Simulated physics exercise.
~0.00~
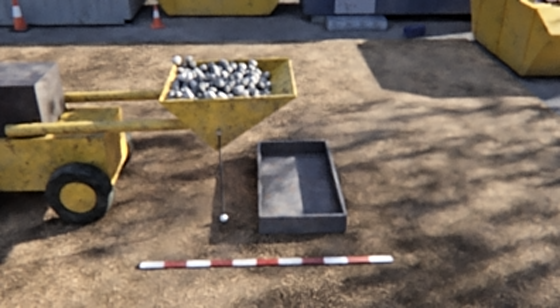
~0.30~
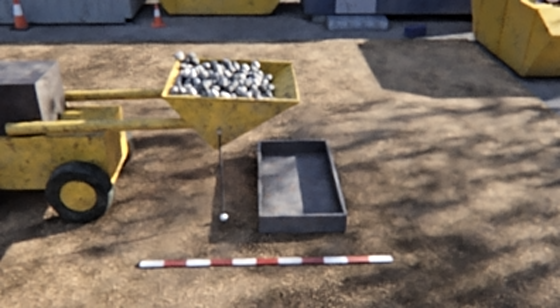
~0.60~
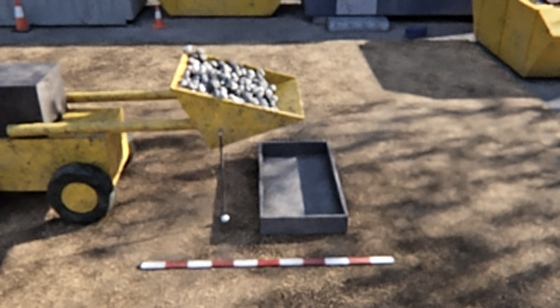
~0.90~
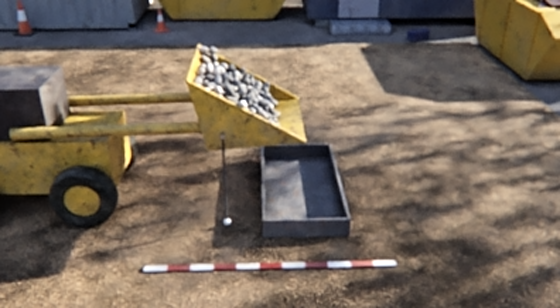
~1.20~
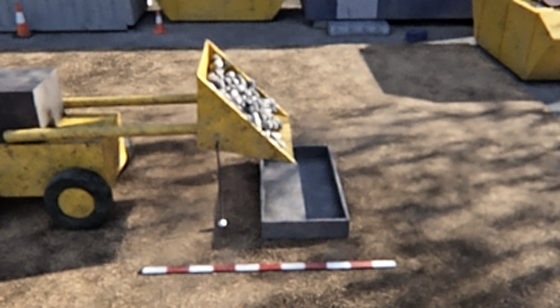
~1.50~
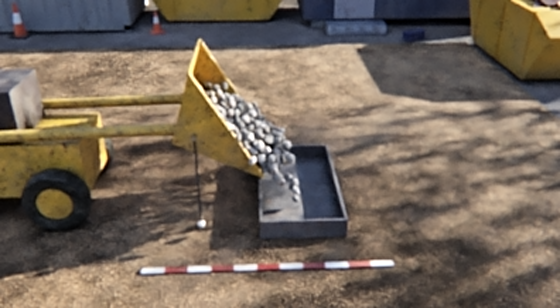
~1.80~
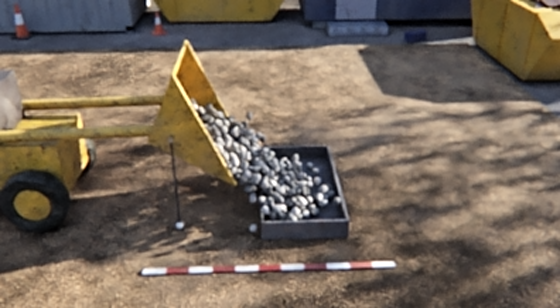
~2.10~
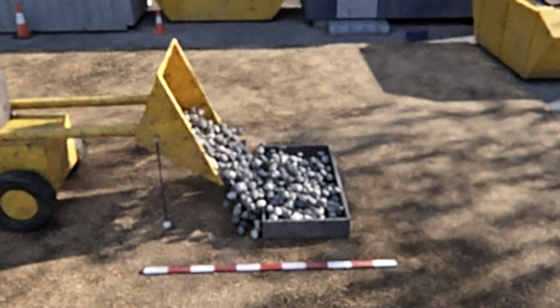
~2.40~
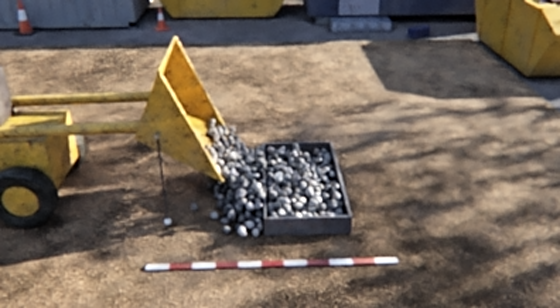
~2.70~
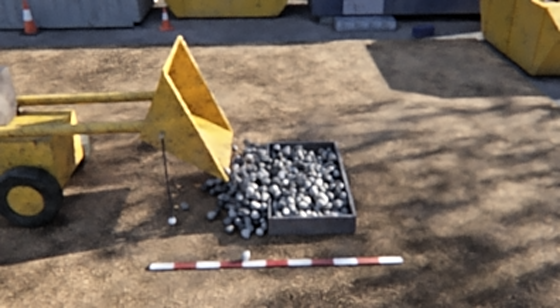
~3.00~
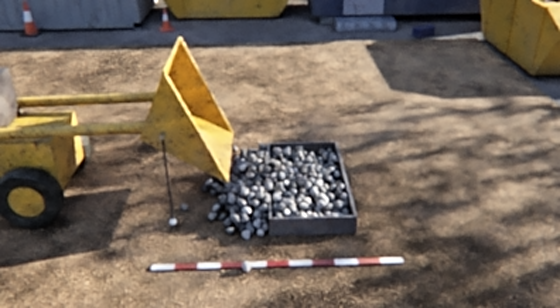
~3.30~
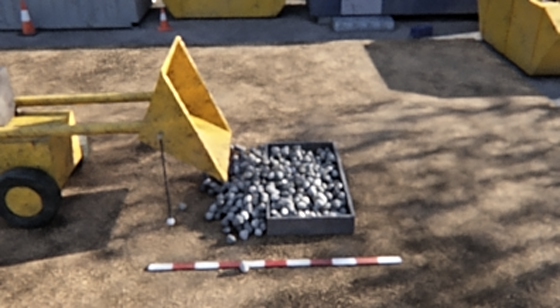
A yellow loader's bucket full of grey, rounded stones tipped forward and poured them toward a low, dark tray while the machine backed off to the left, leaving roughly half in the tray and the rest heaped on the ground beside it.
